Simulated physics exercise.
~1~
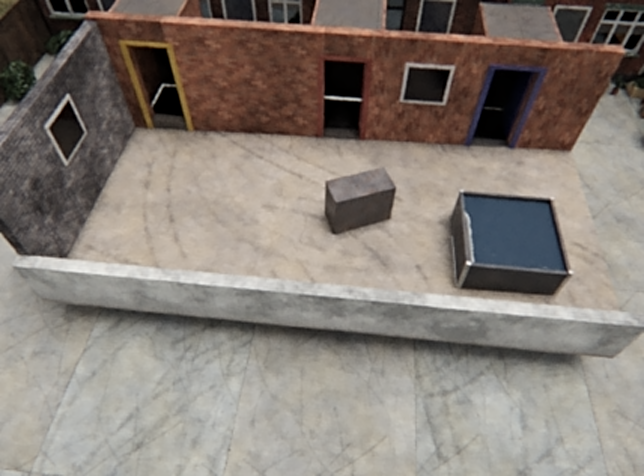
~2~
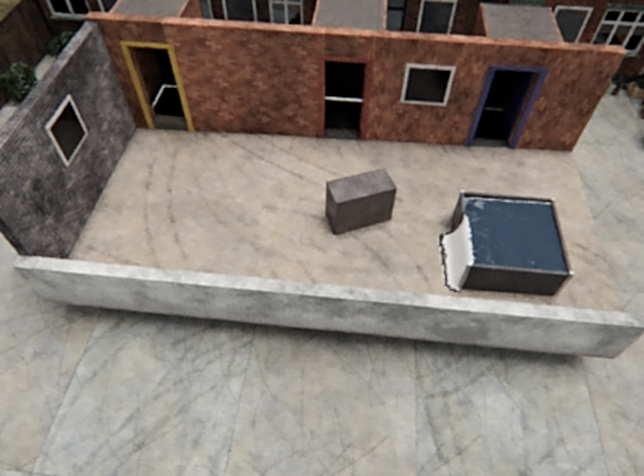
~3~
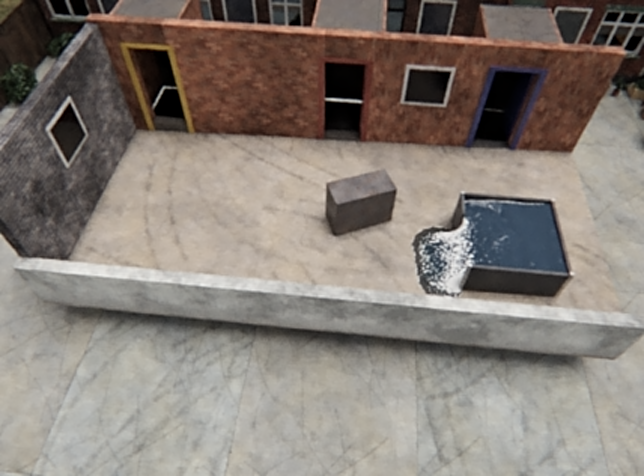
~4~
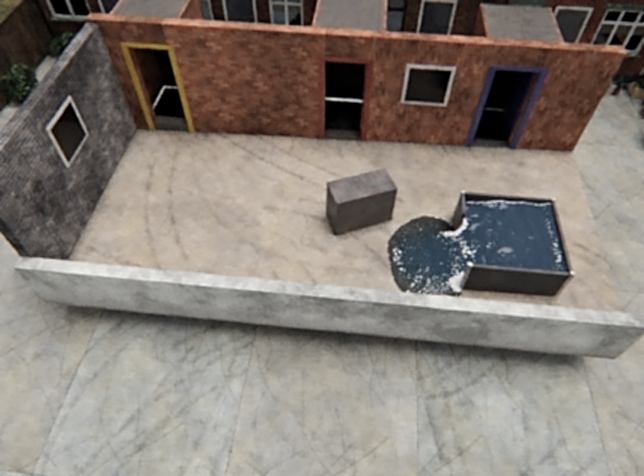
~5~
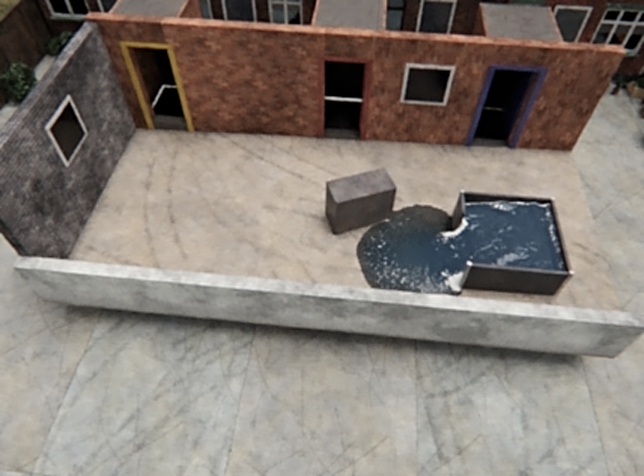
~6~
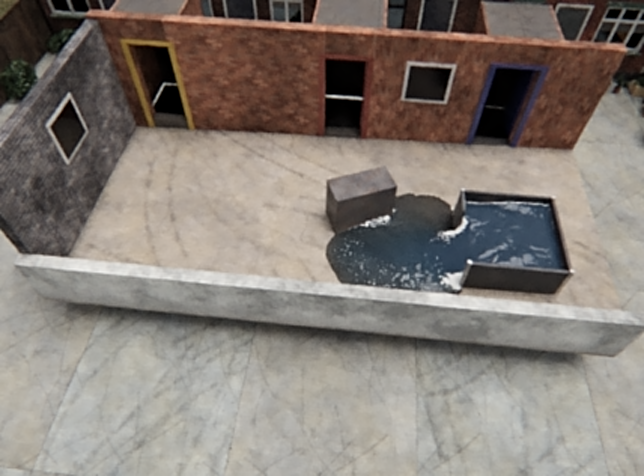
Water pours from the left side of an open tank and spreads leftward across the pavement.
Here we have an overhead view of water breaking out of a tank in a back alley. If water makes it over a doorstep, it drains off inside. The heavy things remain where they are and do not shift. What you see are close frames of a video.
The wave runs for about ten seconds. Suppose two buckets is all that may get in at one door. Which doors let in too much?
In turn: The yellow door is fine; the red door is fine; the blue door is fine.
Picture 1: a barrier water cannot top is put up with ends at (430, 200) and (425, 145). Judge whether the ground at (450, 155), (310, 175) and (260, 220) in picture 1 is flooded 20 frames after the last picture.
Untouched; untouched; submerged.
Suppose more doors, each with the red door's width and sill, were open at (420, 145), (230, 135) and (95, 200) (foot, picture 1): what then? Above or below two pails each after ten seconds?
First falls short, then falls short, then tops the limit.
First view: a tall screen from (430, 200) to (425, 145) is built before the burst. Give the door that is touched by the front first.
I'd say the red-painted one.
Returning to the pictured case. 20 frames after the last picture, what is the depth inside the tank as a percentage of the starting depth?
About 22 %.
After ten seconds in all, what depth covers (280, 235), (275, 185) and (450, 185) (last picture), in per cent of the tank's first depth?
Going in order, that's 6, 8 and 0 %.
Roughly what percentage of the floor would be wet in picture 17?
I'd put it at roughly 35 per cent.
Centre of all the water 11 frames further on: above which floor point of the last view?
I reckon somewhere around (380, 259).
A moment on, water covers 20 % of the floor; the yellow door not reached, the red door not reached, the blue door not reached.
Next, water covers 35 % of the floor; the yellow door not reached, the red door wet at the sill, nothing in, the blue door not reached.
Then, water covers 45 % of the floor; the yellow door not reached, the red door wet at the sill, nothing in, the blue door not reached.
Later, water covers 55 % of the floor; the yellow door wet at the sill, nothing in, the red door wet at the sill, nothing in, the blue door not reached.
In the end, water covers 65 % of the floor; the yellow door wet at the sill, nothing in, the red door wet at the sill, nothing in, the blue door not reached.
